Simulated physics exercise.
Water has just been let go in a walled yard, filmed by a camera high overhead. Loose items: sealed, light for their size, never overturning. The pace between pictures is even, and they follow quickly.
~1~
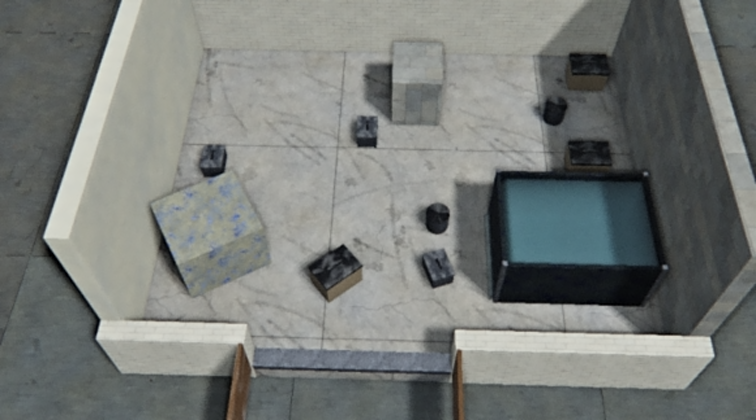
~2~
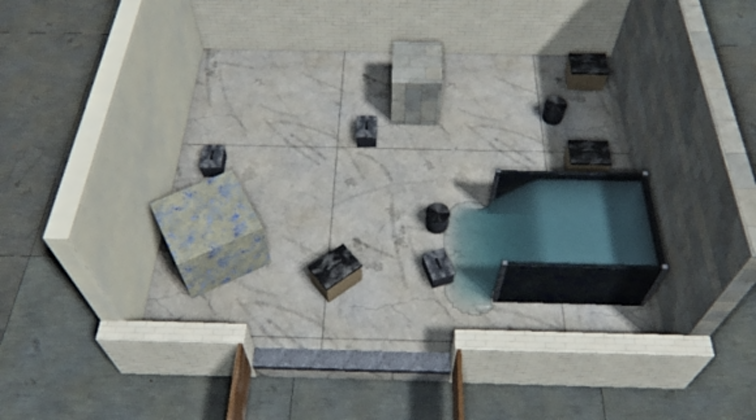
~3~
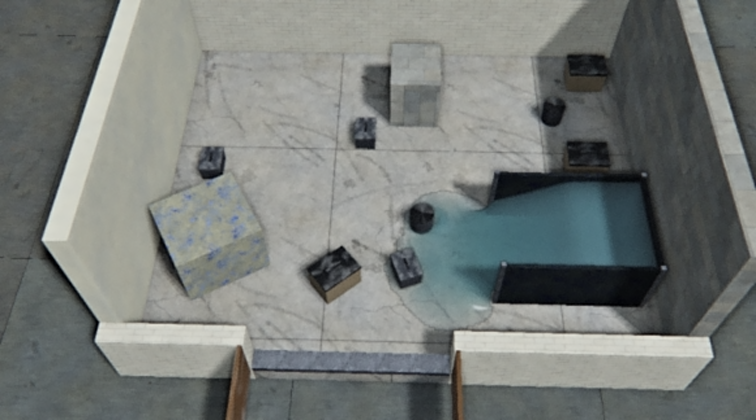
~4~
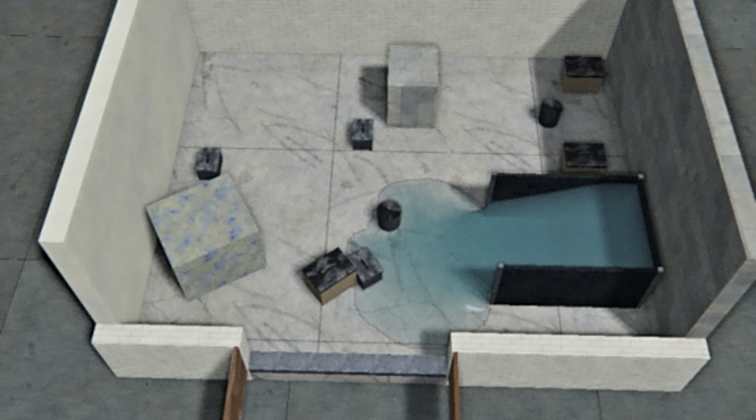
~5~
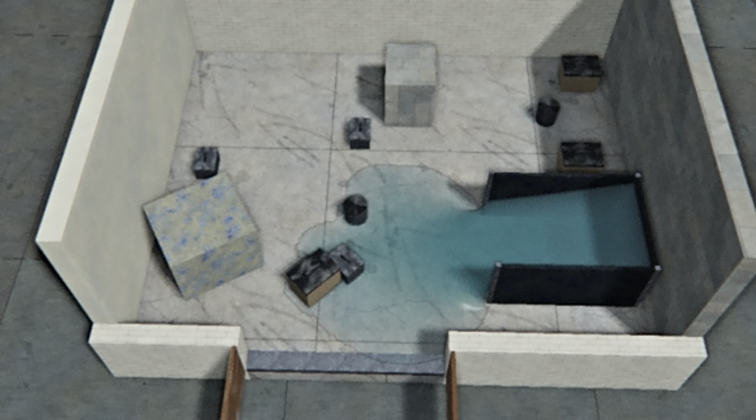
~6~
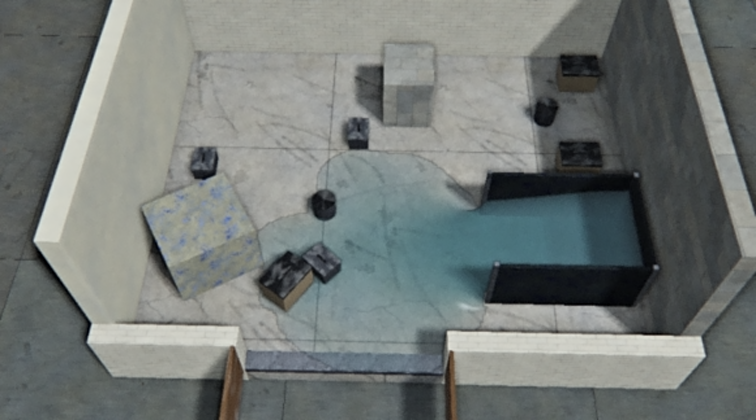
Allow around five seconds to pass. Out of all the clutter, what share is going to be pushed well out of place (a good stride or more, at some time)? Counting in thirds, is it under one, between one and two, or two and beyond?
In thirds: Between one and two.
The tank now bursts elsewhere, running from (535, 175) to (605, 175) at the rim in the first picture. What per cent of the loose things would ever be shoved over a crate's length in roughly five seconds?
About 60 per cent.
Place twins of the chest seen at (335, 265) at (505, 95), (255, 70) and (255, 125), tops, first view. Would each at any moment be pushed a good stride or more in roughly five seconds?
Results - 1: Doesn't go far; 2: Ends up far away; 3: Ends up far away.
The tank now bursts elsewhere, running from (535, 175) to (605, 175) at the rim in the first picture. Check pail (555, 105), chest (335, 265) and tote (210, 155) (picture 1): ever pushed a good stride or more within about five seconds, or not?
The first: Got that far; the second: Never got that far; the third: Got that far.
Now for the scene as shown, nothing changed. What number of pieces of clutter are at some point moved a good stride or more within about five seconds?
That makes 5.
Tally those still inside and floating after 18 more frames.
By my reckoning the number comes out at 5.
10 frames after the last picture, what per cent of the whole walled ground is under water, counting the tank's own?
Estimate: 60 %.
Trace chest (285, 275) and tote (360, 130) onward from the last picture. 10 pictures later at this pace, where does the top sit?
Close to pixel (146, 288) and pixel (316, 63).
A moment on, 3 of 8 are well off their spots; 1 afloat.
Next, 5 of 8 are well off their spots; 4 afloat.
Later, 5 of 8 are well off their spots; 5 afloat.
In the end, 4 of 8 are well off their spots, and 5 have been at some point; 4 afloat.
